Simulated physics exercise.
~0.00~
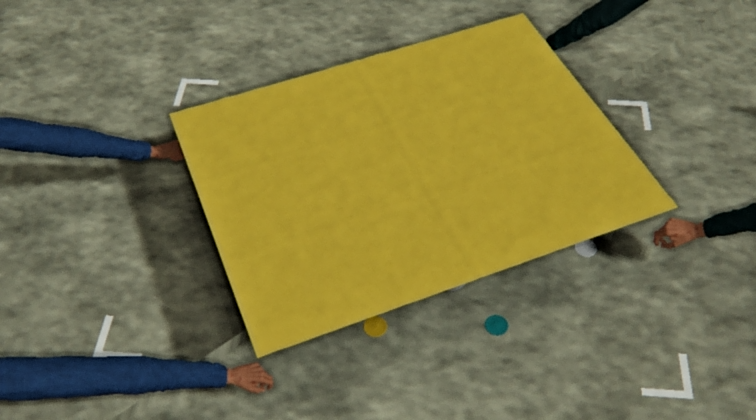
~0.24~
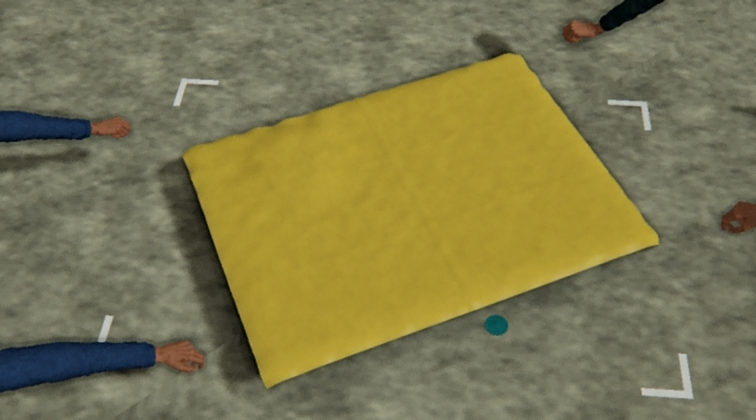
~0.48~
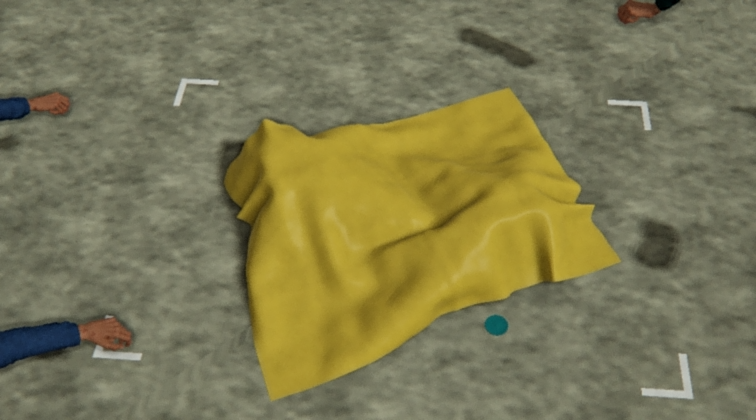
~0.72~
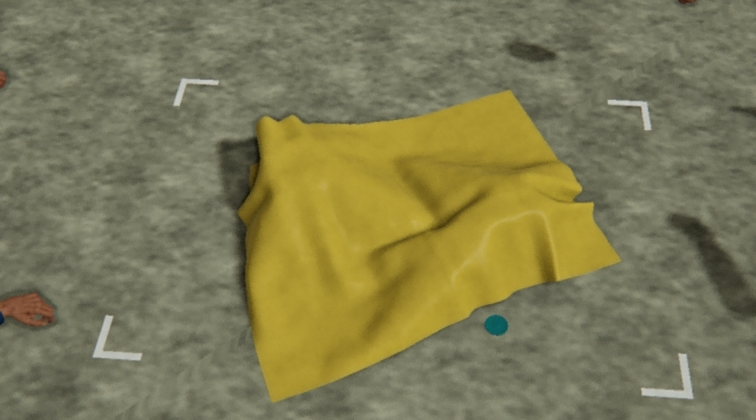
On a mottled grey floor, two pairs of hands held a yellow sheet flat, then let go and drew back as it dropped over a few small things, settling in rumpled folds while a teal disc stayed uncovered just below its lower edge.
